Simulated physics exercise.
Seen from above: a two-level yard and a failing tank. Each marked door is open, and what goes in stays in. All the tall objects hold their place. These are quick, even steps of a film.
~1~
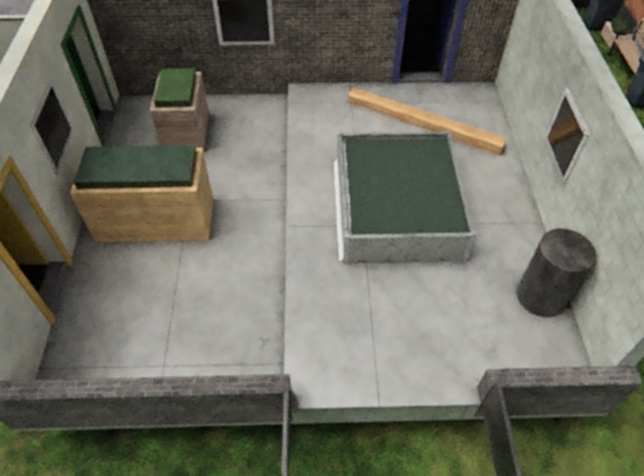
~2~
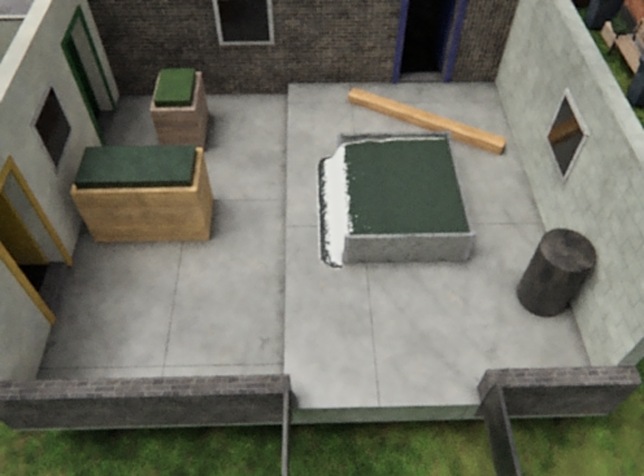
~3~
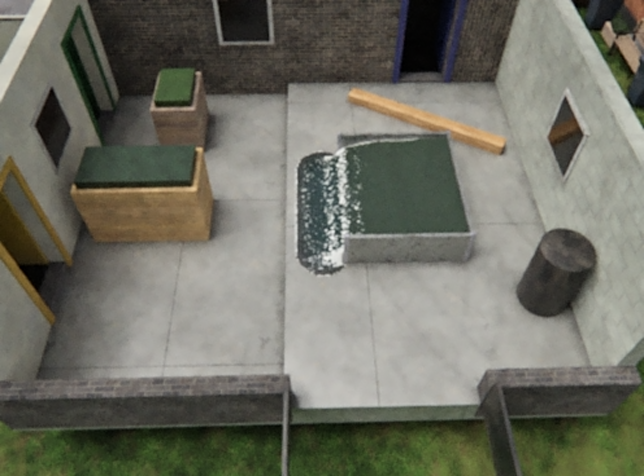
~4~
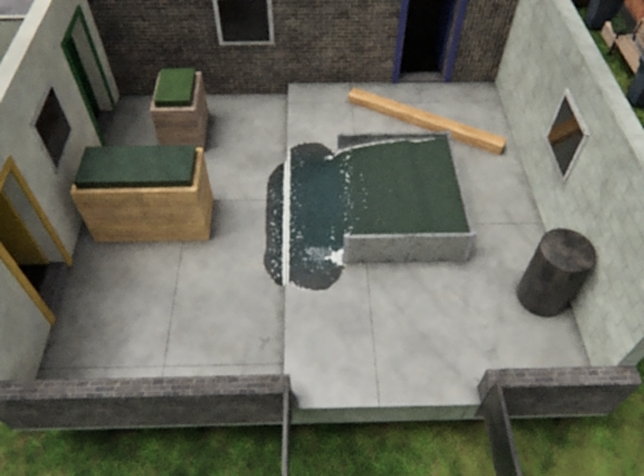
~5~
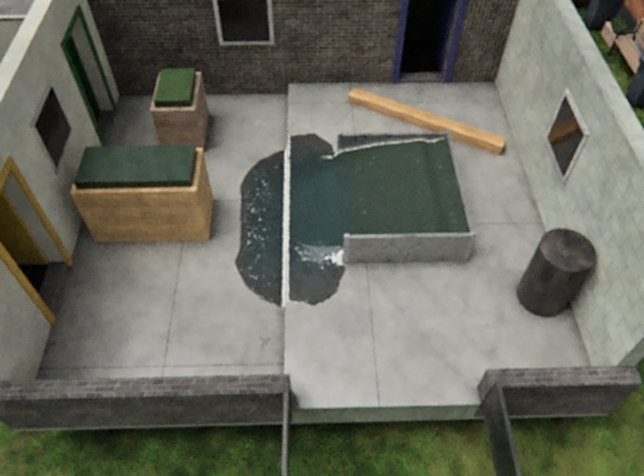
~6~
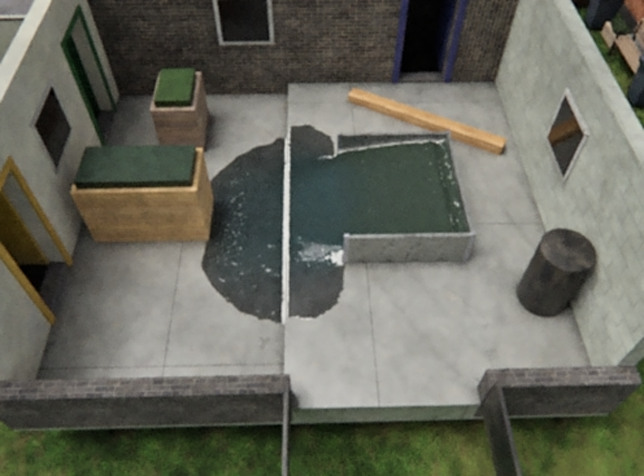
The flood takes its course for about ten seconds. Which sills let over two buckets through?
One by one: The green door stays under that; the yellow door stays under that; the blue door stays under that.
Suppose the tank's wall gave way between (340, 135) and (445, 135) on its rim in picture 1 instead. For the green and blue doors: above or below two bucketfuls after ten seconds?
In short: Green lets more in, blue passes that mark.
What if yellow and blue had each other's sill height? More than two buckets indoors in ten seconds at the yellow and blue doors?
Yellow floods; blue stays under.
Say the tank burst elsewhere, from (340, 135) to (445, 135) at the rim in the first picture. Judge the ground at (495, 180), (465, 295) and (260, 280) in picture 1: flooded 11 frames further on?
As listed: Awash, free of water, no water.
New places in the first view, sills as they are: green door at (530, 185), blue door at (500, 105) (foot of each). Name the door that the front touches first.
First comes the one in yellow.
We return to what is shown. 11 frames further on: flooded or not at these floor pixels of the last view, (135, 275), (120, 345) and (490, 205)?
In turn: Under water, awash, not flooded.
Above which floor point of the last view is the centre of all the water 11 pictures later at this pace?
Around (273, 225).
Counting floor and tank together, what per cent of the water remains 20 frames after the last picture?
Some 100 per cent.
A moment on, water covers 30 % of the floor; the green door not reached, the yellow door not reached, the blue door not reached.
Next, water covers 45 % of the floor; the green door wet at the sill, nothing in, the yellow door wet at the sill, nothing in, the blue door not reached.
Then, water covers 50 % of the floor; the green door under two buckets in, the yellow door under two buckets in, the blue door not reached.
Later, water covers 50 % of the floor; the green door under two buckets in, the yellow door under two buckets in, the blue door not reached.
In the end, water covers 50 % of the floor; the green door under two buckets in, the yellow door under two buckets in, the blue door not reached.
